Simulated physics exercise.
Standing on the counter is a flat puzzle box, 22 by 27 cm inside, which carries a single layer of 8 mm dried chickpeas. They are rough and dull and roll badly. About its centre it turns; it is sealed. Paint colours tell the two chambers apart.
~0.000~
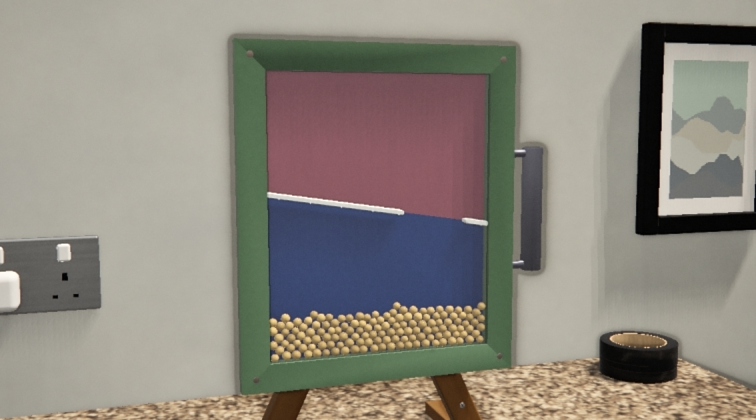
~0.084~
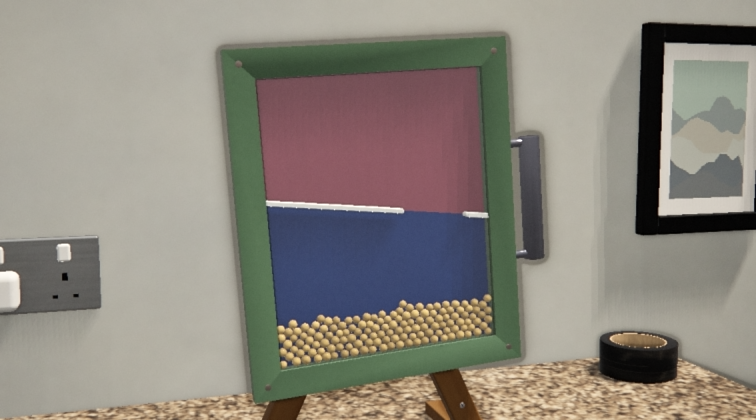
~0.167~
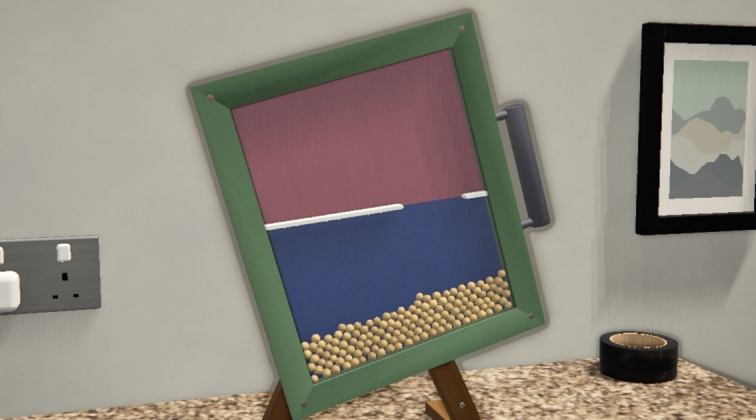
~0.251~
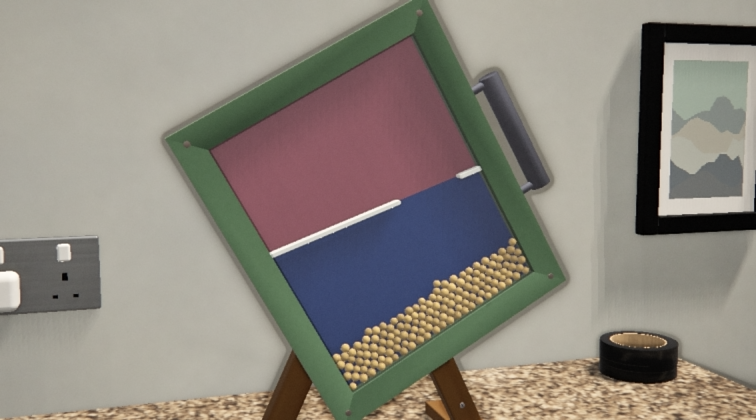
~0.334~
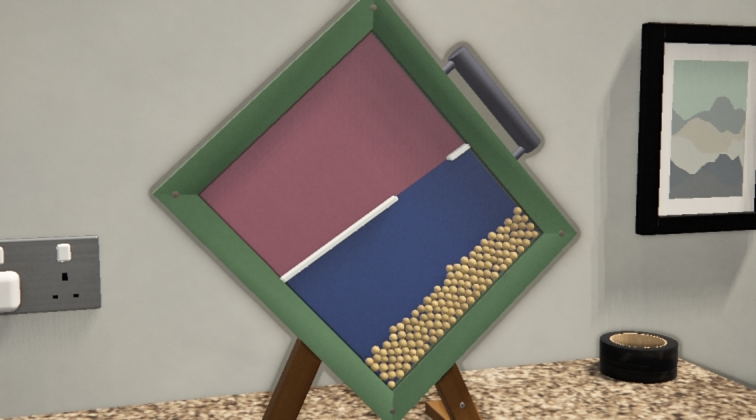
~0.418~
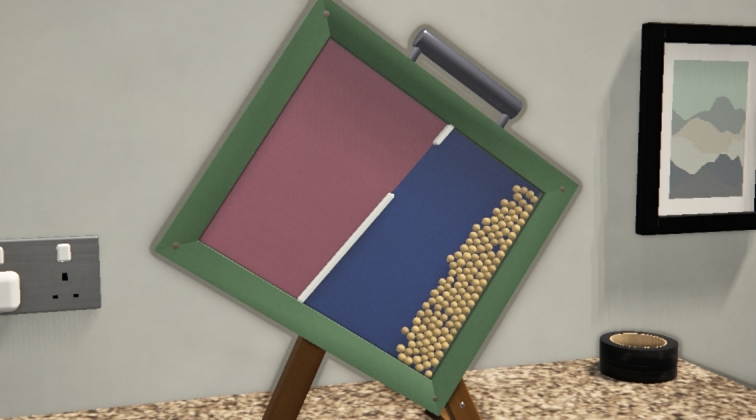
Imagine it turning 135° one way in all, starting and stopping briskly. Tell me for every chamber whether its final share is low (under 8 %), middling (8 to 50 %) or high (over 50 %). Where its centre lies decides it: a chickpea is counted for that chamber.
The shares are pink low, blue high.
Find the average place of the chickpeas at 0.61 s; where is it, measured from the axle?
Position estimate: Right 9 cm, below 5 cm.
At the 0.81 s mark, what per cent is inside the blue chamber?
Reading: Around 100 per cent of the load.
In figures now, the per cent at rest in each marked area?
Pink chamber 0, blue chamber 100.
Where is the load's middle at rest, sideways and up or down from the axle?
It lies close to 9 centimetres right and 2 centimetres below.
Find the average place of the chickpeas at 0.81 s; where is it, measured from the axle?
Right: About 9 cm; below: About 3 cm.
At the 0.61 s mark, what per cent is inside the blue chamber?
I'd say close to 100 in a hundred.
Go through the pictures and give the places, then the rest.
In the first frame, level; about 140 chickpeas; chickpeas centred (380, 331); top one (397, 306); pink (384, 142), blue (375, 280).
In the second frame, turned 4° anticlockwise; chickpeas centred (388, 330); top one (487, 298).
In the third frame, turned 16° anticlockwise; chickpeas centred (410, 324); top one (502, 274); wall ends (262, 228) to (400, 207), (465, 196) to (487, 193).
In the fourth frame, turned 29° anticlockwise; chickpeas centred (434, 313); top one (513, 242).
In the fifth frame, turned 43° anticlockwise; chickpeas centred (453, 297); top one (517, 211).
In the sixth frame, turned 56° anticlockwise; chickpeas centred (464, 283); top one (517, 189); pink (323, 171), blue (429, 252).
After 0.61 s, it stands 87° anticlockwise; the chickpeas' middle is 9 cm right of and 5 cm below the centre; blue 100 %.
After 0.81 s, it stands 119° anticlockwise; the chickpeas' middle is 9 cm right of and 3 cm below the centre; blue 100 %.
After 0.98 s, it stands 135° anticlockwise; the chickpeas' middle is 9 cm right of and 2 cm below the centre; blue 100 %.
At rest by 1.9 s, it stands 135° anticlockwise; pink 0 %, blue 100 %.
